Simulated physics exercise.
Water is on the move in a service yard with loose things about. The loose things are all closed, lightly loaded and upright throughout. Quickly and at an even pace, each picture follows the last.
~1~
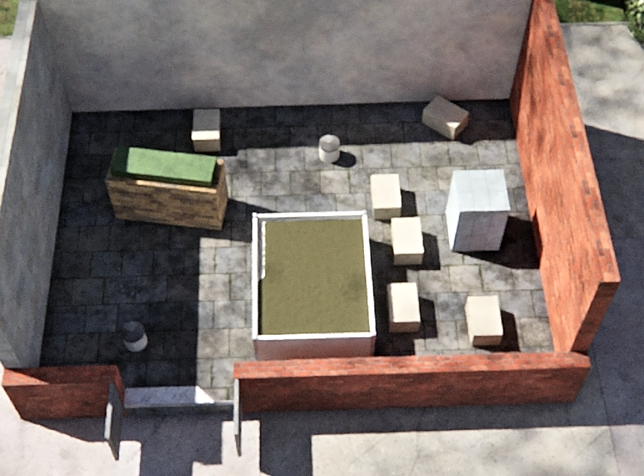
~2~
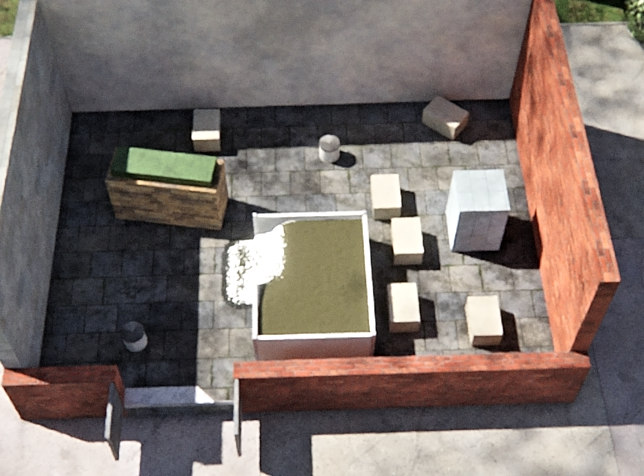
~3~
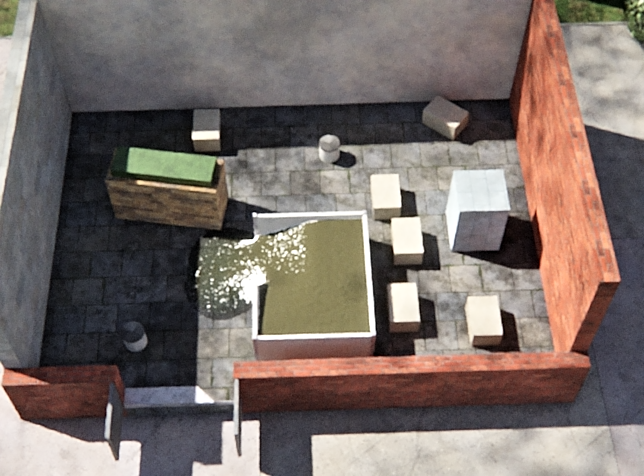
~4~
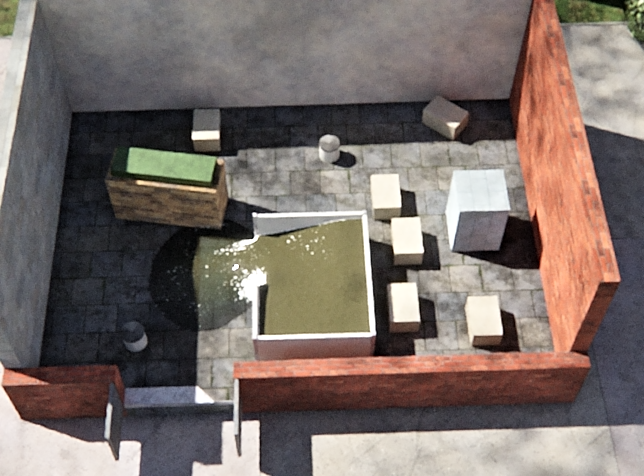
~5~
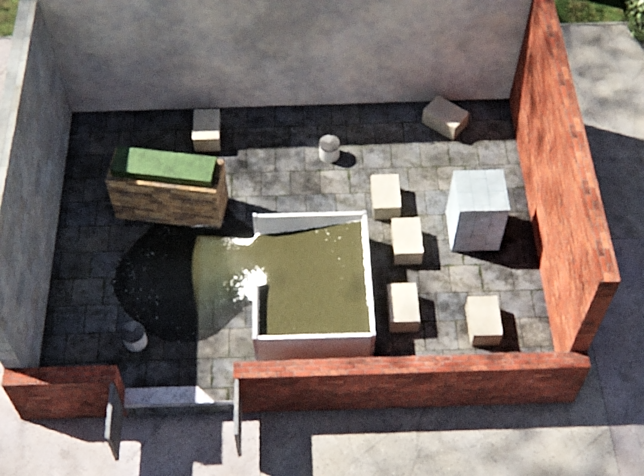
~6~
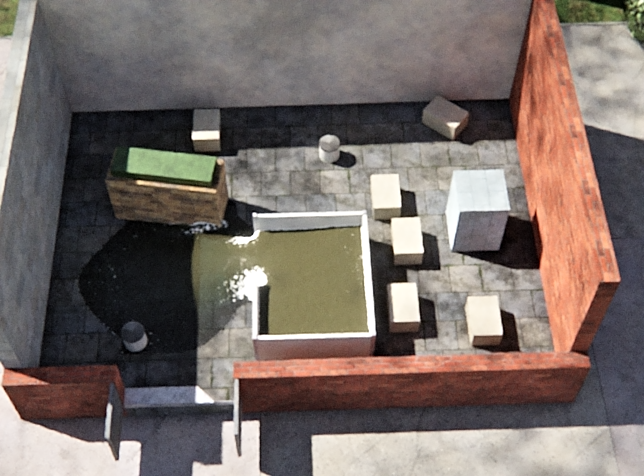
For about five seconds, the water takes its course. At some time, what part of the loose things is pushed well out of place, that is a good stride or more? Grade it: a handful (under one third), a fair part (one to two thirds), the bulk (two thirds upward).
A handful.
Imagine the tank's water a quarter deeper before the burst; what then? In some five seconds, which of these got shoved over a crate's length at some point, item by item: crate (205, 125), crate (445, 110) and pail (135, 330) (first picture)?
Well, one by one: Carried that far, not carried that far, carried that far.
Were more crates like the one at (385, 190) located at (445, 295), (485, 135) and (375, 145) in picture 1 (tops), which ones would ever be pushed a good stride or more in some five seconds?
Going by the order given: Stays in place, stays in place, stays in place.
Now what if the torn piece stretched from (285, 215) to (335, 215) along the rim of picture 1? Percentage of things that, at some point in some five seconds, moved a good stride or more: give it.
Estimate: Roughly 40 per cent.
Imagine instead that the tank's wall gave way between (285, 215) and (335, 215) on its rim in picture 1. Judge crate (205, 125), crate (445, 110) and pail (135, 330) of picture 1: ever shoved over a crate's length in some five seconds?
One after the other: That far or more, swept aside, less than that.
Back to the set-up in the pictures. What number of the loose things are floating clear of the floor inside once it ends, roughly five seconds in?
2.
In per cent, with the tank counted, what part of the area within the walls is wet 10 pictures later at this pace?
My figure is about 40 percent.
A moment on, 0 of 8 are well off their spots; 0 afloat.
Next, 0 of 8 are well off their spots; 0 afloat.
Later, 0 of 8 are well off their spots; 1 afloat.
In the end, 2 of 8 are well off their spots, and 2 have been at some point; 2 afloat.
